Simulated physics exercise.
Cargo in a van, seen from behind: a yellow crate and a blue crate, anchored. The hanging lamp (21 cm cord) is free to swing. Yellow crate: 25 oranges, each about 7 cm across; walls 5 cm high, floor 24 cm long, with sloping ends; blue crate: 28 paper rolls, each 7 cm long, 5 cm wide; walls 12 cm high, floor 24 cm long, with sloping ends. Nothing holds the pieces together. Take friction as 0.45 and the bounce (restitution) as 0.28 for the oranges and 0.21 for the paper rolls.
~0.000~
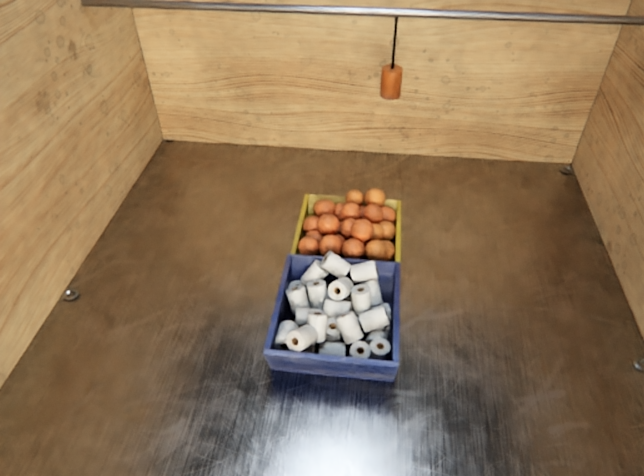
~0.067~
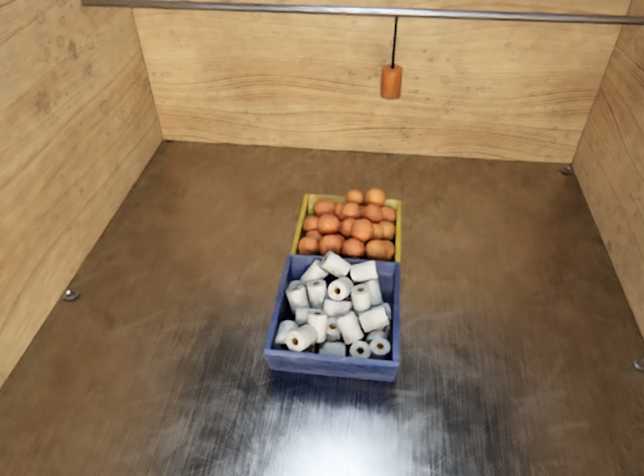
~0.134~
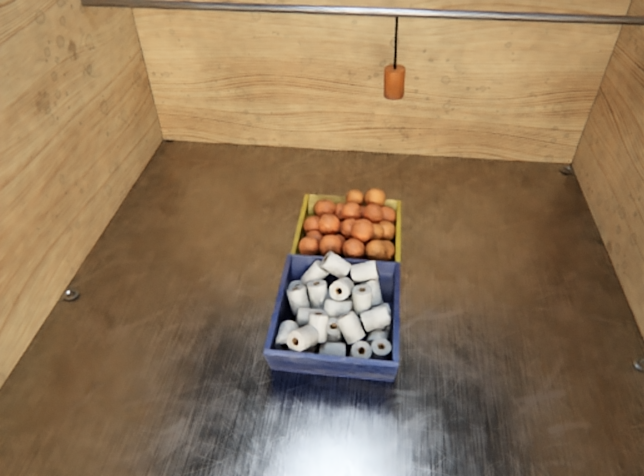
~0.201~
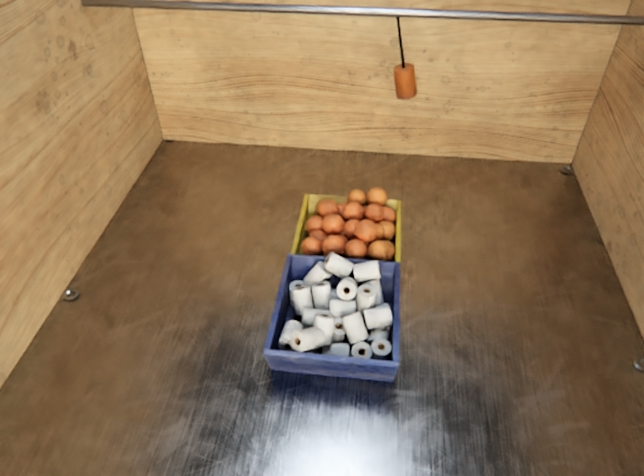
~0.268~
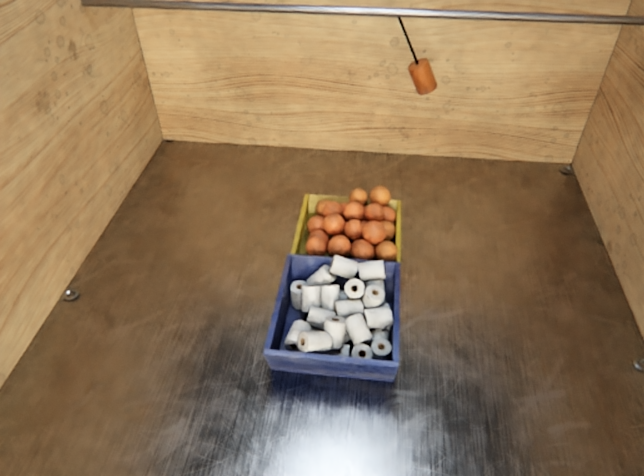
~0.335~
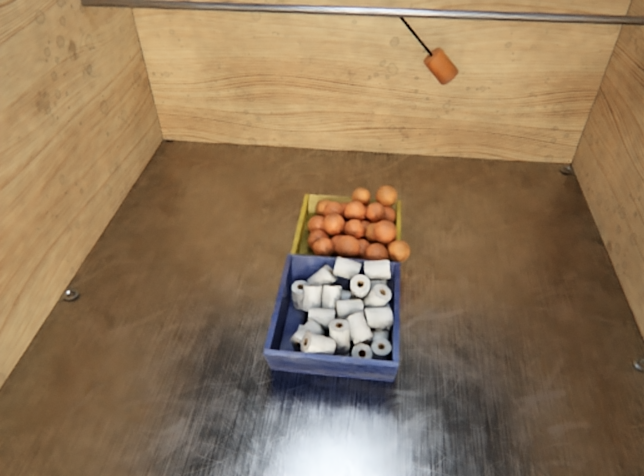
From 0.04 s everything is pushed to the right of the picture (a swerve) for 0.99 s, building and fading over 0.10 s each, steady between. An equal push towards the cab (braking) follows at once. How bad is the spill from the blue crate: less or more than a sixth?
Less than a sixth of the paper rolls leave the blue crate.
After 0.70 s, the yellow crate is down by 7 of 25 and the blue crate has all 28.
After 1.16 s, the yellow crate is down by 10 of 25 and the blue crate has all 28.
After 1.80 s, the yellow crate is down by 12 of 25 and the blue crate has all 28.
Outcome (at 2.62 s), the yellow crate is down by 12 of 25 and the blue crate has all 28. Asked share, 0 of 28, 0 per cent.
